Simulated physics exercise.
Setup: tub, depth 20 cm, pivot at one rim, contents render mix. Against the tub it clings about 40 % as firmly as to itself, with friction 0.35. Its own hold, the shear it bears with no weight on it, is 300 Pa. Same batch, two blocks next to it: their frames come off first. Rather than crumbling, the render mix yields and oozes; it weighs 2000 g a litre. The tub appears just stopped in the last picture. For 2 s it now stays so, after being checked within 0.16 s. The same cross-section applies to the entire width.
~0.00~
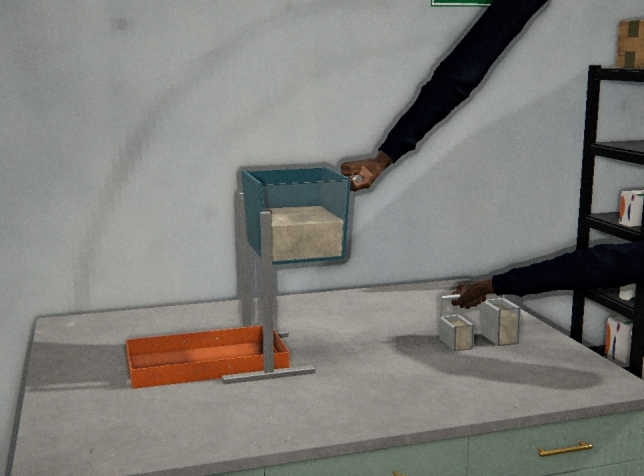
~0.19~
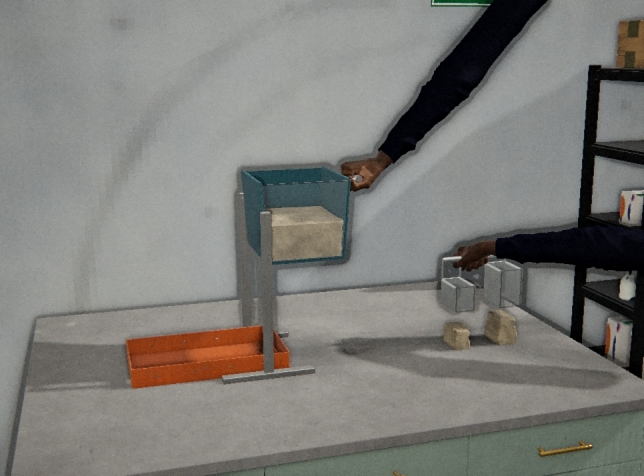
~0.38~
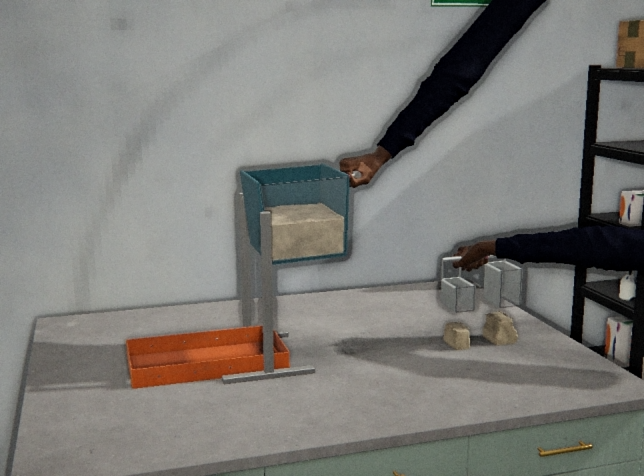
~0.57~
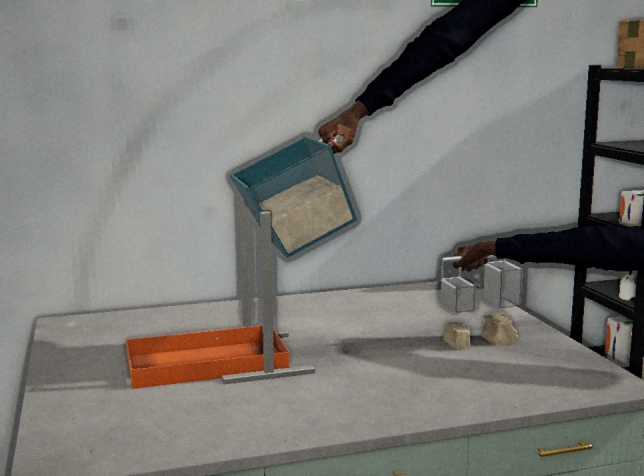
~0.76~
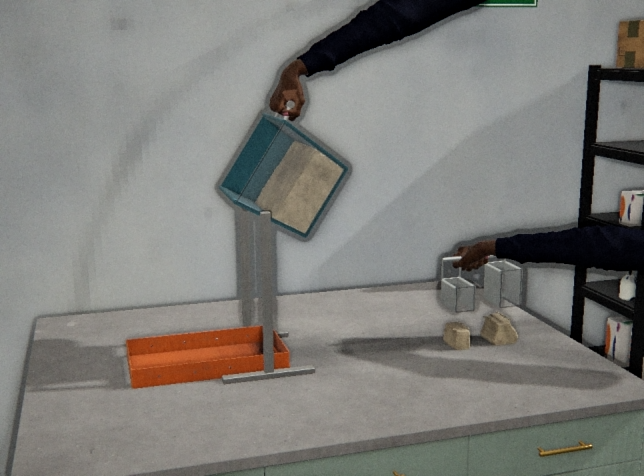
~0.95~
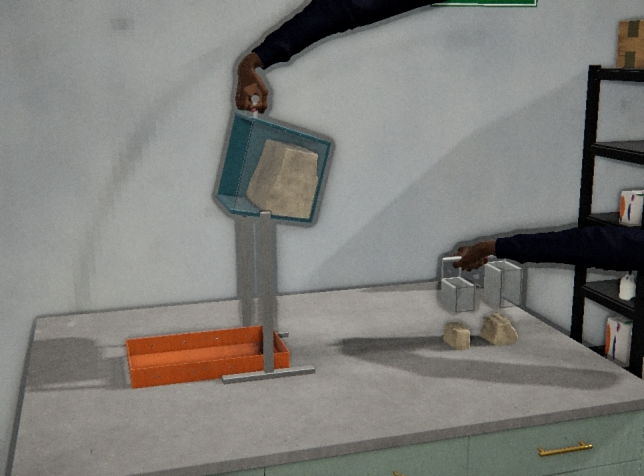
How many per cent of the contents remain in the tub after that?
100 %.
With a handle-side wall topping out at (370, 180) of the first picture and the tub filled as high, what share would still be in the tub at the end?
The tub would end up holding some 85 % of it.
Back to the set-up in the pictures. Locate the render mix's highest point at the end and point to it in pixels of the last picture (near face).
(268, 169).
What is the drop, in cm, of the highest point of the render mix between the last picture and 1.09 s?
I reckon it's close to 4 cm.
After 1.09 s, the tub is at 75 degrees and holds 100 %.
After 1.26 s, the tub is at 75 degrees and holds 100 %.
After 1.43 s, the tub is at 75 degrees and holds 100 %.
After 1.60 s, the tub is at 75 degrees and holds 100 %.
After 2.95 s, the tub is at 75 degrees and holds 100 %.
